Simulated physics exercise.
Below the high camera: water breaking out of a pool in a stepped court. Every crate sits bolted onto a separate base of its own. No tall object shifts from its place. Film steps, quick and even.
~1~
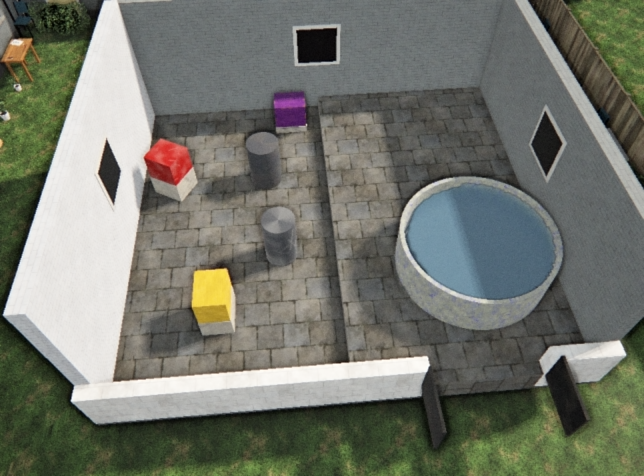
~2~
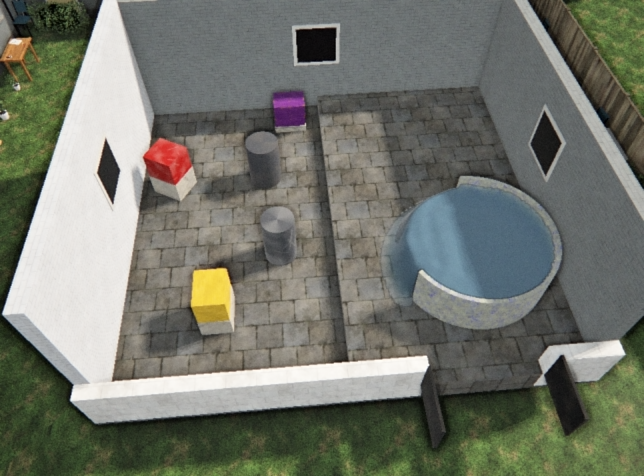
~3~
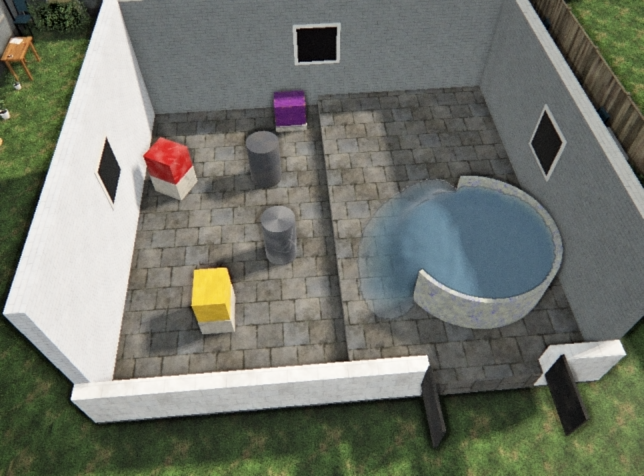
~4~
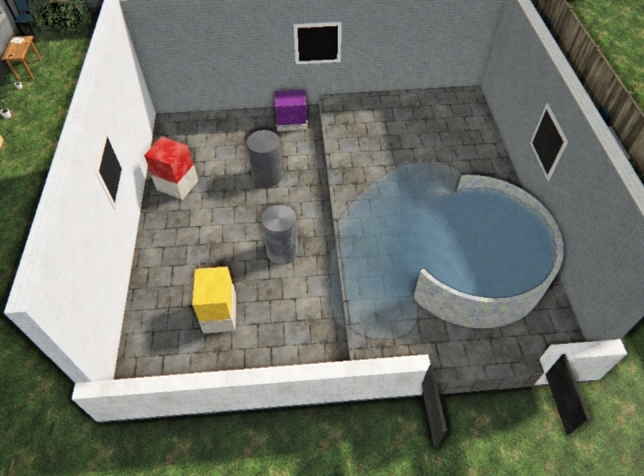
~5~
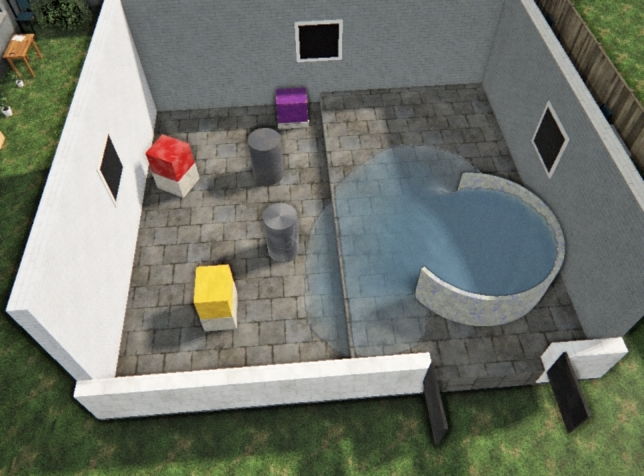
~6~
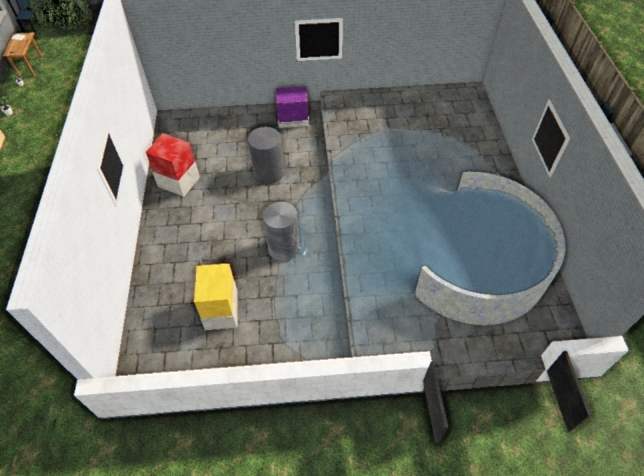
In a walled, paved courtyard with coloured blocks and grey cylinders, the left side of a round pool opened and water poured out, spreading left across the paving and over the step around the nearer cylinder.
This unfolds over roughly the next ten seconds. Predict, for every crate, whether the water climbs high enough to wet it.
The yellow crate is going to stay clear of the water; the purple crate is going to be reached by the water; the red crate is going to stay clear of the water.
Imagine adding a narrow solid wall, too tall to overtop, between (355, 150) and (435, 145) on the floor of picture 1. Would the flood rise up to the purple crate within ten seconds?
As for the purple crate, it gets flooded.
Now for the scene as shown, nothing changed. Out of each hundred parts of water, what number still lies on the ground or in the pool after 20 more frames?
Roughly 100 parts in a hundred.
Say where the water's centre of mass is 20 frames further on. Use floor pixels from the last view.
My guess is about (291, 212).
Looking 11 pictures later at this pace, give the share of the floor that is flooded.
Roughly 75 %.
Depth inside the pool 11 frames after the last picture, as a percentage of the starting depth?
Some 32 per cent.
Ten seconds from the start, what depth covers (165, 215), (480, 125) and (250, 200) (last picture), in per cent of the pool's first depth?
12, 2 and 16 in a hundred, in turn.
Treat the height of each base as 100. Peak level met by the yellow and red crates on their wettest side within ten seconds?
80 and 80 per cent, roughly.
A moment on, water covers 60 % of the floor; the yellow crate water round its plinth, the purple crate water round its plinth, the red crate water round its plinth.
Next, water covers 75 % of the floor; the yellow crate water round its plinth, the purple crate water round its plinth, the red crate water round its plinth.
Then, water covers 80 % of the floor; the yellow crate water round its plinth, the purple crate water round its plinth, the red crate water round its plinth.
Later, water covers 90 % of the floor; the yellow crate water round its plinth, the purple crate water round its plinth, the red crate water round its plinth.
In the end, water covers 85 % of the floor; the yellow crate stayed above the water, the purple crate was topped, the red crate stayed above the water.
